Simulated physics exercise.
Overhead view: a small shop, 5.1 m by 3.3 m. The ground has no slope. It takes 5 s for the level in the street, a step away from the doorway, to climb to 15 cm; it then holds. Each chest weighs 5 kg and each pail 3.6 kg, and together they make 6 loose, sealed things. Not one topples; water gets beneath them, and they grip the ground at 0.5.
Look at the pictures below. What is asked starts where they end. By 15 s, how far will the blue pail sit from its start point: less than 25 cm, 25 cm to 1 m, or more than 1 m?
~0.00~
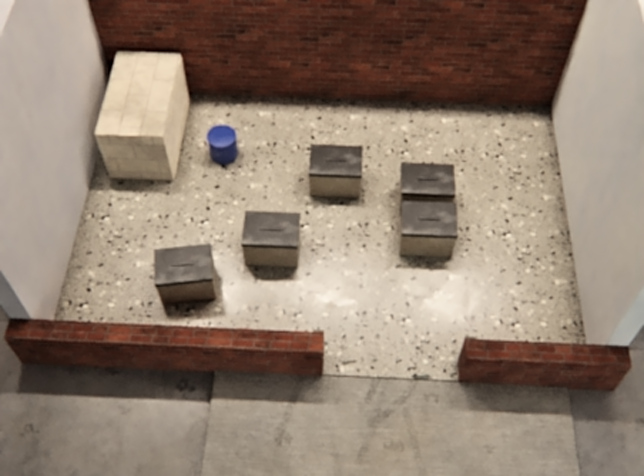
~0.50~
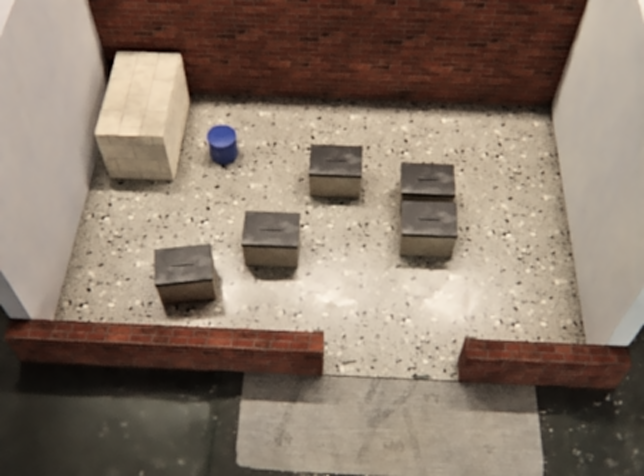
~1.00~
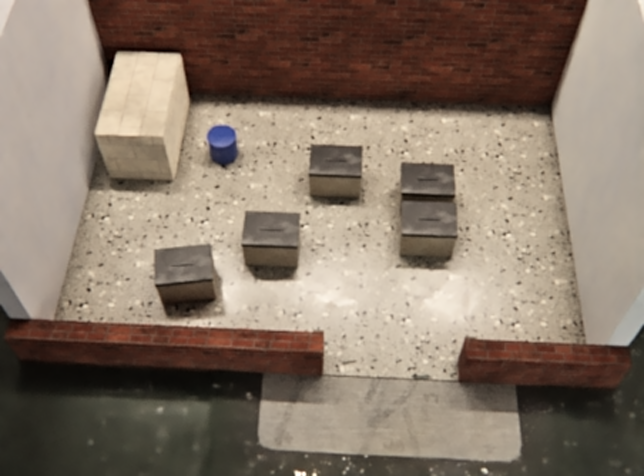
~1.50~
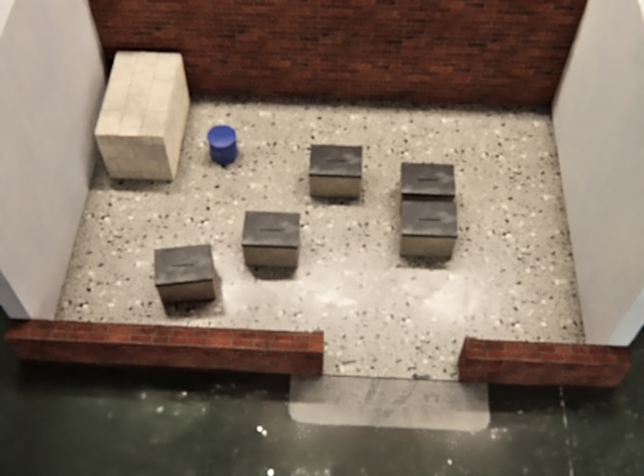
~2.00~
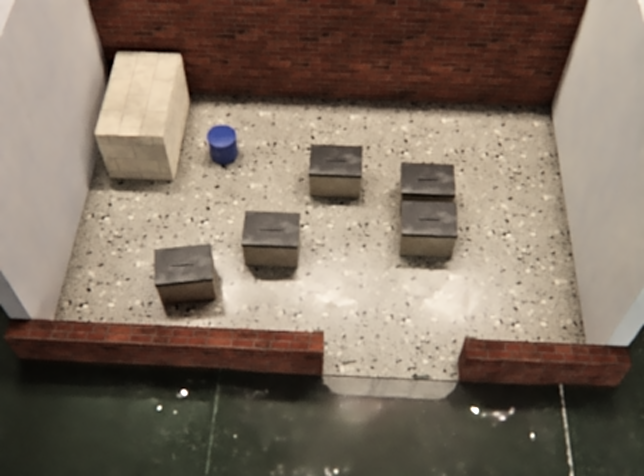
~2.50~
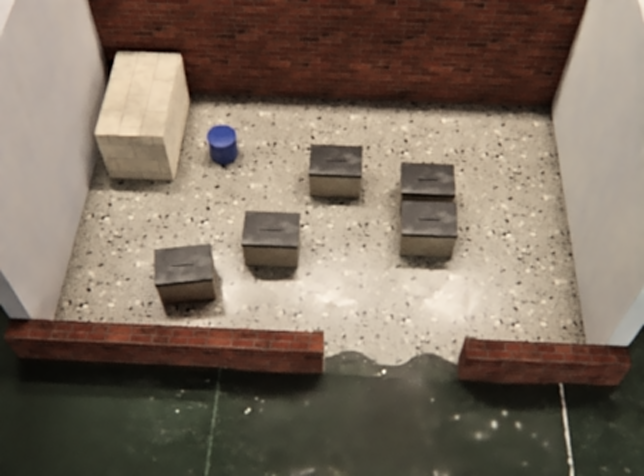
It will go beyond a metre.
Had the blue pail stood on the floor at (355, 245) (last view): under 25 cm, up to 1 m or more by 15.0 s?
I'd say it goes a long distance.
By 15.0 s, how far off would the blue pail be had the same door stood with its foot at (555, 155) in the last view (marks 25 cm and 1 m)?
With that change, the blue pail travels a long distance.
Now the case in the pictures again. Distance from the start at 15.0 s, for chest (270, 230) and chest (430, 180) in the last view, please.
They've ended up 200 cm and 140 cm away, in that order.
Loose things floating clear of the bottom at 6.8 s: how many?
Answer: 1.
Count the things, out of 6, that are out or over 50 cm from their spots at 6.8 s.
3 of them.
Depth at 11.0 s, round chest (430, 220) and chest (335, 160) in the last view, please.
Depths: Near 8 cm, then near 6 cm.
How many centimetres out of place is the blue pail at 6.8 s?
Displacement by then near 0 cm.
After 3.5 s the blue pail is near (221, 136), 0.0 m from its start, aground; 0 afloat.
After 6.8 s the blue pail is near (221, 136), 0.0 m from its start, aground; 1 afloat.
After 11.0 s the blue pail is near (193, 182), 0.7 m from its start, aground; 4 afloat.
After 15.0 s the blue pail is near (136, 315), 2.3 m from its start, afloat; 6 afloat.
